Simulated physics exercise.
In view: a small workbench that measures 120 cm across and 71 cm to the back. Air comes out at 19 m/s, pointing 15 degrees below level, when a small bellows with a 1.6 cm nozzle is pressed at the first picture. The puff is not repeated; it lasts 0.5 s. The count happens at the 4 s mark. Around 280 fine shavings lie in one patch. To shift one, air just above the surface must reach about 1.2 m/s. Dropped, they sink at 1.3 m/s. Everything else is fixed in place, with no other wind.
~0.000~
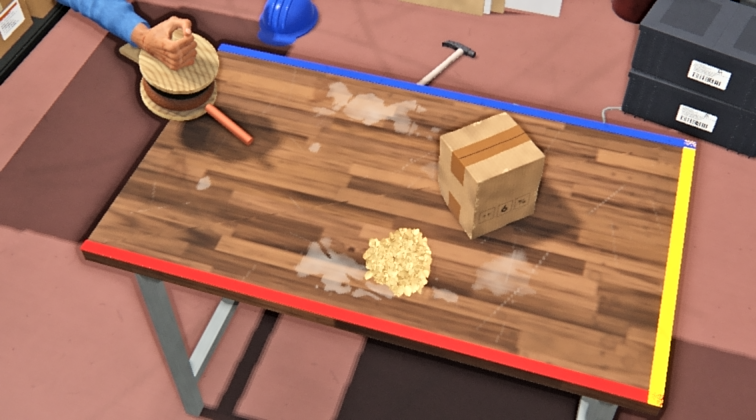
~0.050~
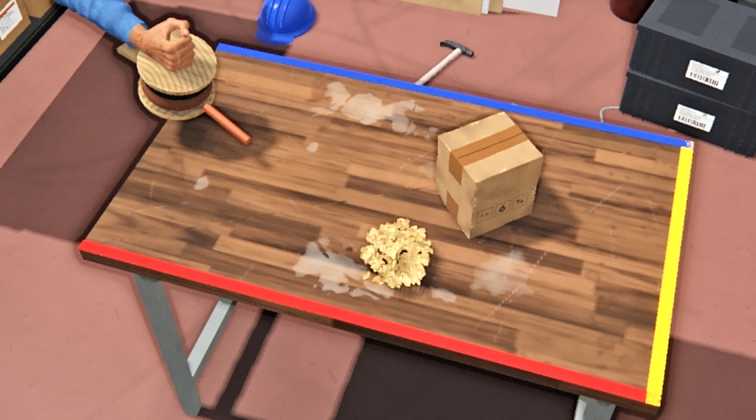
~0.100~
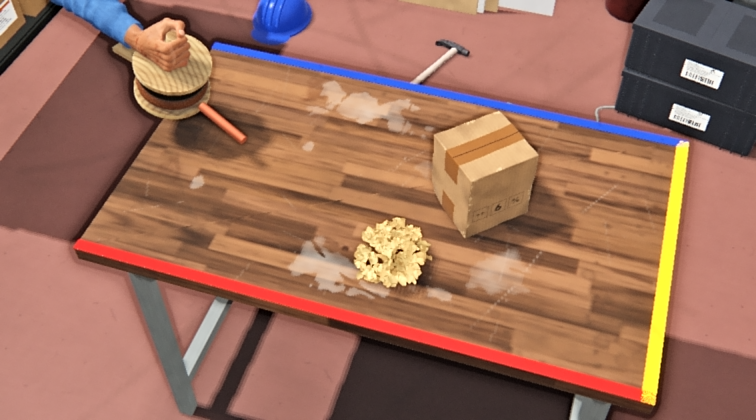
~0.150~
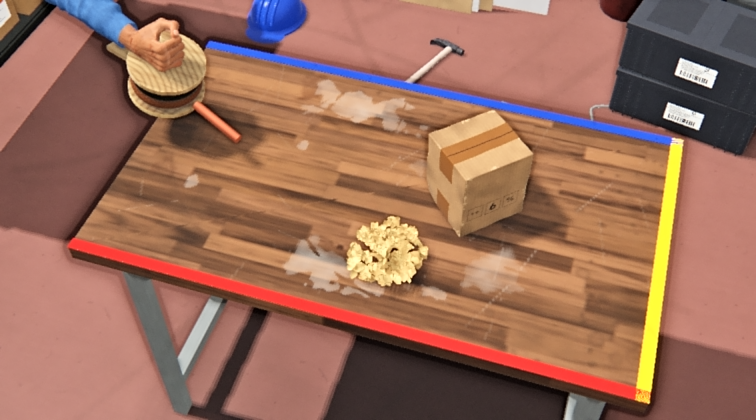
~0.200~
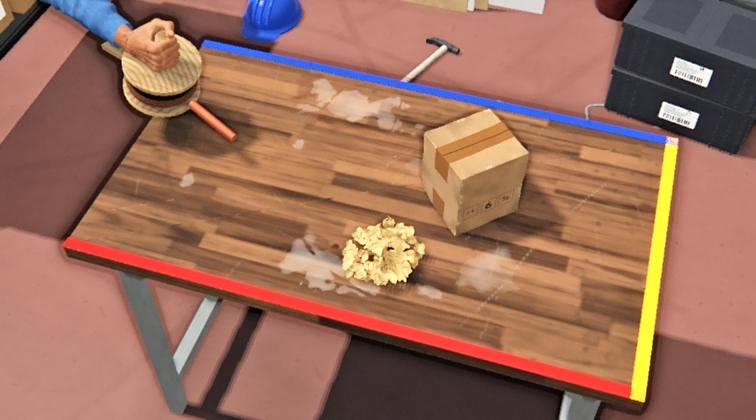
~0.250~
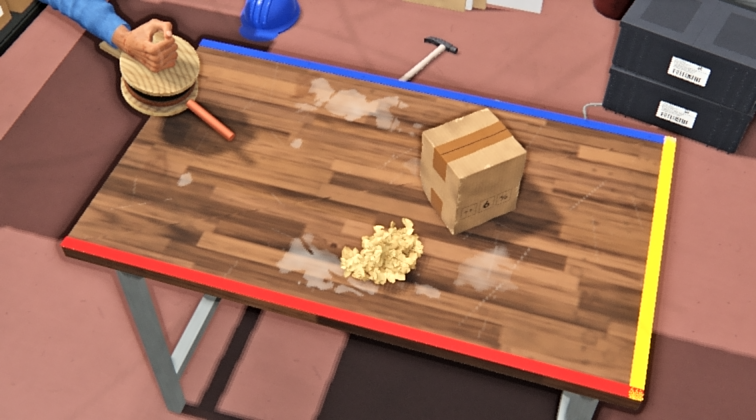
At the start, a hand presses down on a small round bellows at the left of a wooden workbench, its nozzle pointing toward a patch of pale shavings near the red edge. The shavings stay put at first, then some shift slightly within the patch, while the cardboard box stays still.
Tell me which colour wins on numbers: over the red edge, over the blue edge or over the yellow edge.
The red edge wins.
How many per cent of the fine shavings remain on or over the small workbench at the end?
Roughly 0 %.
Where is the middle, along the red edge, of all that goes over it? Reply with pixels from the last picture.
Roughly at pixel (483, 359).
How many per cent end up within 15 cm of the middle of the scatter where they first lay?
Around 0 in a hundred.
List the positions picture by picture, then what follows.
The middle of the fine shavings is near (398, 261), none has stirred yet and the mouth of the small bellows is at (250, 142), in the first frame.
The middle of the fine shavings is near (397, 250), none has stirred yet, the red edge is centred on (348, 322), the yellow edge is centred on (679, 259) and the blue edge is centred on (443, 90), in the second frame.
The middle of the fine shavings is near (393, 249), none has stirred yet and the top of a box is at (486, 144), in the third frame.
The middle of the fine shavings is near (388, 248) and none has stirred yet, in the fourth frame.
The middle of the fine shavings is near (383, 247) and about 1 % have left their places, in the fifth frame.
The middle of the fine shavings is near (382, 252), the farthest in sight from the small bellows is at (400, 276) and about 30 % have left their places, in the sixth frame.
After 0.8 s, 0 % are still on the top, 69 % are over the red edge, 31 % over the yellow edge and 0 % over the blue edge.
After 1.3 s, 0 % are still on the top, 69 % are over the red edge, 31 % over the yellow edge and 0 % over the blue edge.
After 2.2 s, 0 % are still on the top, 69 % are over the red edge, 31 % over the yellow edge and 0 % over the blue edge.
After 4.0 s, at the end, 69 % are over the red edge, 31 % over the yellow edge and 0 % over the blue edge.
